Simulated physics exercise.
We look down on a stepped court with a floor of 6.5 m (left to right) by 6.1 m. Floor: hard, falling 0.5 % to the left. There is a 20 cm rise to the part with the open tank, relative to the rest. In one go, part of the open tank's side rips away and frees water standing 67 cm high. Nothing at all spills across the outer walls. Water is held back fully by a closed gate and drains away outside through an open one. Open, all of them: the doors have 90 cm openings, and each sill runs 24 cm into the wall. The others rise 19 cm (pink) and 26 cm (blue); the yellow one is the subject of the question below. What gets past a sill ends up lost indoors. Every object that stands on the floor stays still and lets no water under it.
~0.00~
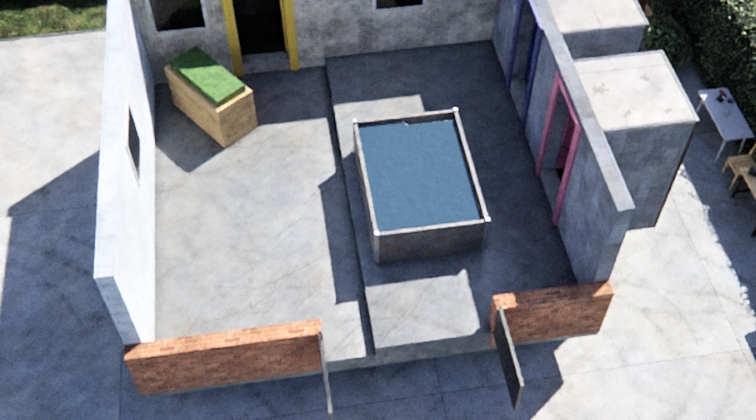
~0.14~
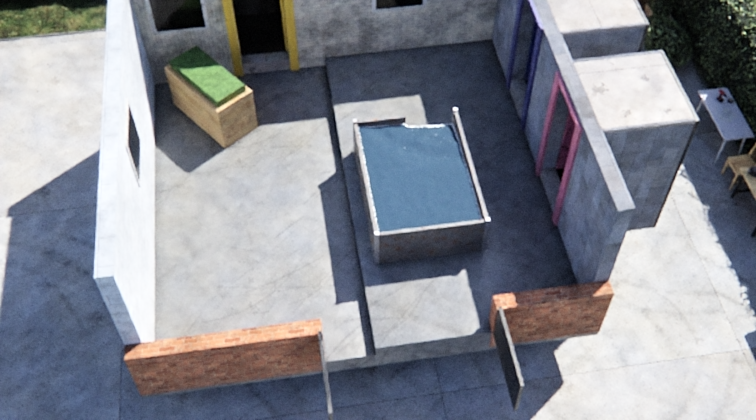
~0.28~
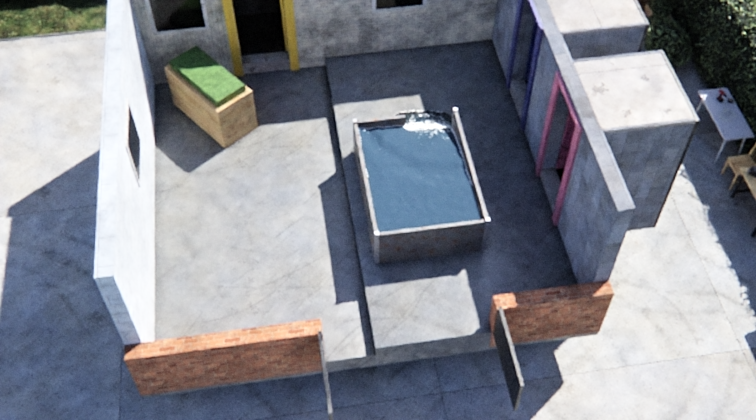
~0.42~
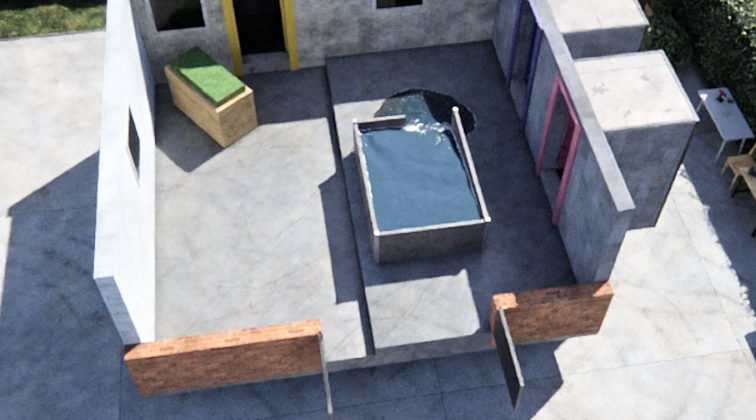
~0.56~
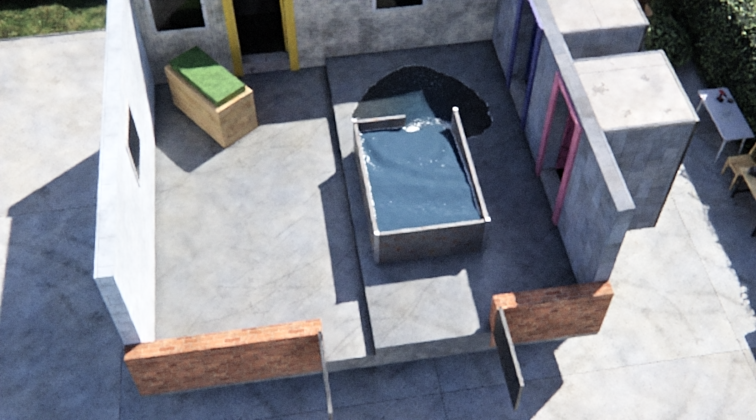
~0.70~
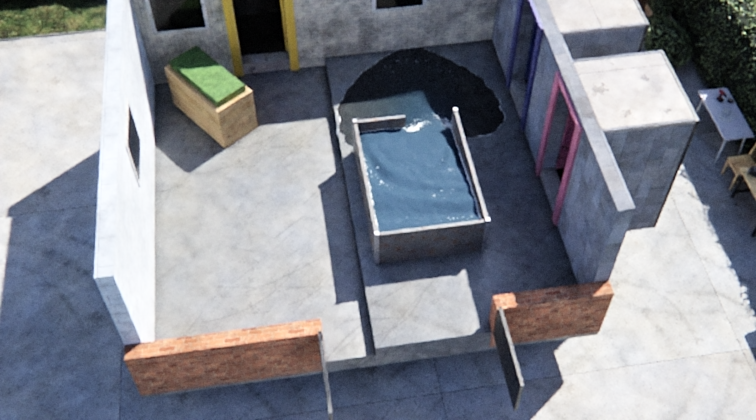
In a walled concrete court, water breaks out the tank's far side and spreads across the floor.
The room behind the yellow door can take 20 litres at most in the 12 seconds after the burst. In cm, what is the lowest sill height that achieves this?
About 16 cm.
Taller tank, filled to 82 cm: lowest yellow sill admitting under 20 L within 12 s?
About 21 cm.
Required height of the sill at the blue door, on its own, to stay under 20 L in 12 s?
The blue door needs around 11.0 cm.
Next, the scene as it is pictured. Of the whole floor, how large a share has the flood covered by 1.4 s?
Wet share: Near 20 %.
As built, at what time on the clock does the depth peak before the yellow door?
Around 6.5 s.
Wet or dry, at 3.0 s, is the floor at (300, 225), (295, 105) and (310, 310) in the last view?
Those three come out bone-dry, soaked and bone-dry, in that order.
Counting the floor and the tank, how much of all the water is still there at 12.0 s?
Roughly 94 %.
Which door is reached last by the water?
The pink one comes last.
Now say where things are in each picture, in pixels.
In the first frame, the open tank at (418, 172) is whole and still, 67 cm deep; the yellow door at (262, 31) is dry.
In the second frame, water pours out on the far side and has run 0.3 m, to a hidden place; about 7 cm deep outside, 67 cm at the back.
In the third frame, water pours out on the far side and has run 0.7 m, to a hidden place; about 9 cm deep outside, 67 cm at the back.
In the fourth frame, the front is at (402, 95), 1.3 m from the gap on the far side; 1.6 m2 of floor is wet, 67 cm left at the back.
In the fifth frame, the gap is on the far side, the front 1.9 m out at (408, 69); the back of the open tank holds 67 cm.
In the sixth frame, the gap is on the far side, the front 2.4 m out at (401, 52); the back of the open tank holds 65 cm; 1.8 m in a straight line remain to the yellow door at (262, 31).
After 1.4 s water covers 20 % of the floor, deepest (38 cm) near (493, 44); it has not reached the yellow door.
After 3.0 s water covers 25 % of the floor, deepest (26 cm) near (425, 72); 8 cm at the yellow door, 0 litres in over its 26 cm sill.
After 12.0 s water covers 95 % of the floor, deepest (12 cm) near (156, 371); 10 cm at the yellow door, 0 litres in over its 26 cm sill.
At the yellow door as built, the water arrived by 1.7 s and peaked near 20 cm at 6.6 s.
With a sill of 14 cm, 35 litres would have come in within the 12 s; with 19 cm, 6 litres. So under 20 litres takes about 16 cm.
